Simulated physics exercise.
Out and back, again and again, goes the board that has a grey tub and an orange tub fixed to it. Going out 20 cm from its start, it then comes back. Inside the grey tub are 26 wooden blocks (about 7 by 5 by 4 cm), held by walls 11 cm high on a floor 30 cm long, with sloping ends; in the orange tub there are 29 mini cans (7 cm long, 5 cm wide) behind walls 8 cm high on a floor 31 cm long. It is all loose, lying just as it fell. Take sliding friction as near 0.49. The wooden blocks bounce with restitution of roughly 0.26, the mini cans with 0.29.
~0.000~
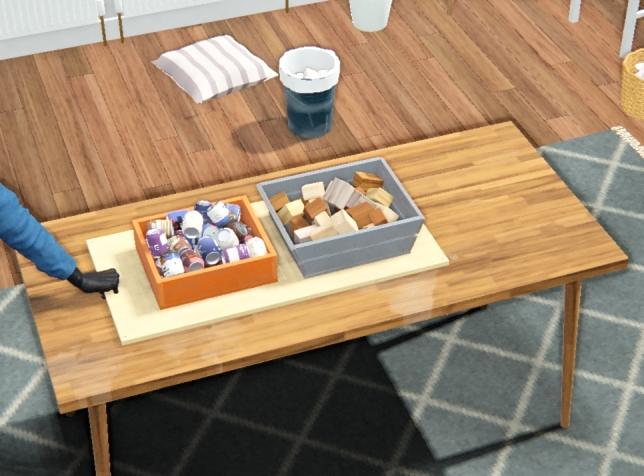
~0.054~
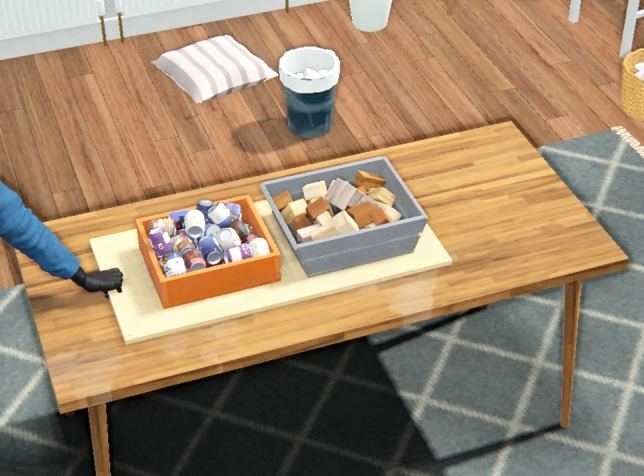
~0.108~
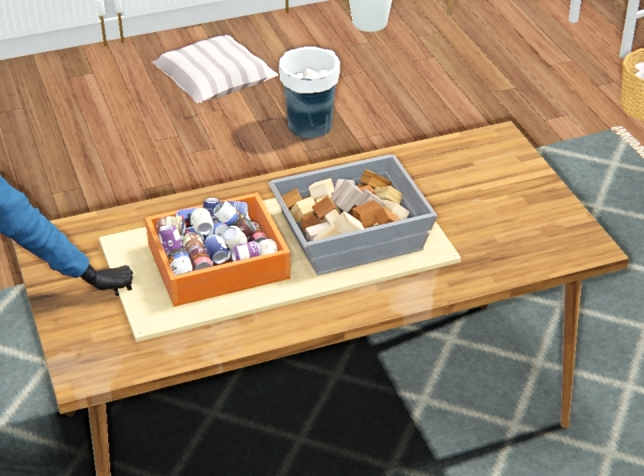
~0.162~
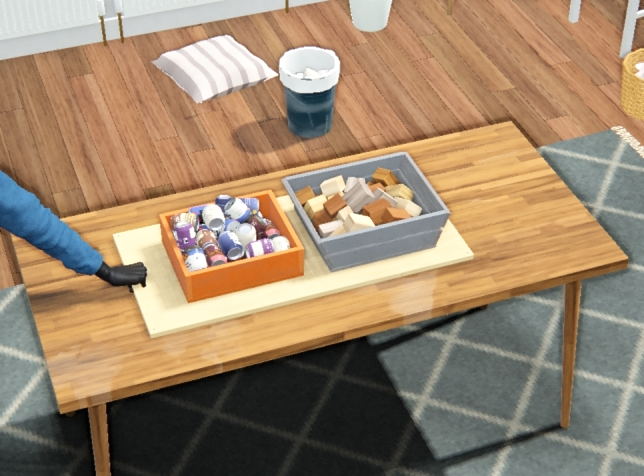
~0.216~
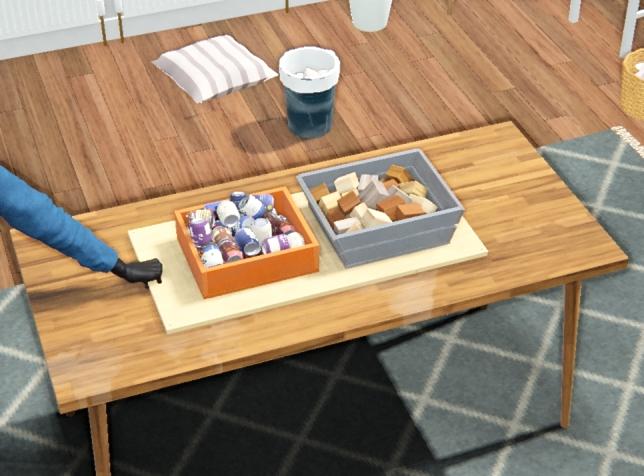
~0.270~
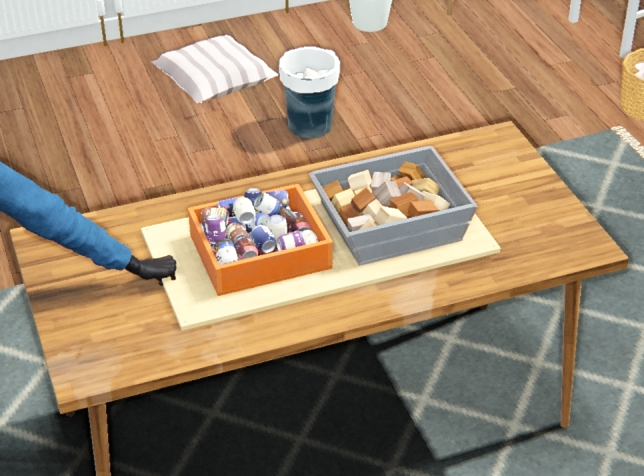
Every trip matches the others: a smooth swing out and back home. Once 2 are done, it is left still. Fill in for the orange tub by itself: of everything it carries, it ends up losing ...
It ends up losing less than a sixth.
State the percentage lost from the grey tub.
For the grey tub, 0 percent.
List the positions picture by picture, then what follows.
In the first picture (we follow the rim corner now nearest the camera), orange tub at (161, 280); grey tub at (295, 247); board 0 cm from its start; nothing out yet.
In the second picture, orange tub at (165, 280); grey tub at (298, 246); board 1 cm from its start.
In the third picture, orange tub at (175, 277); grey tub at (308, 244); board 4 cm from its start.
In the fourth picture, orange tub at (190, 274); grey tub at (321, 241); board 8 cm from its start.
In the fifth picture, orange tub at (206, 270); grey tub at (337, 237); board 12 cm from its start.
In the sixth picture, orange tub at (220, 267); grey tub at (350, 234); board 16 cm from its start; nothing out yet.
After 0.55 s, 0 of 26 out of the grey tub and 0 of 29 out of the orange tub.
After 0.90 s, 0 of 26 out of the grey tub and 0 of 29 out of the orange tub.
After 1.38 s, 0 of 26 out of the grey tub and 0 of 29 out of the orange tub.
Outcome (at 2.01 s), 0 of 26 out of the grey tub and 0 of 29 out of the orange tub. Asked share, 0 of 29, 0 per cent.
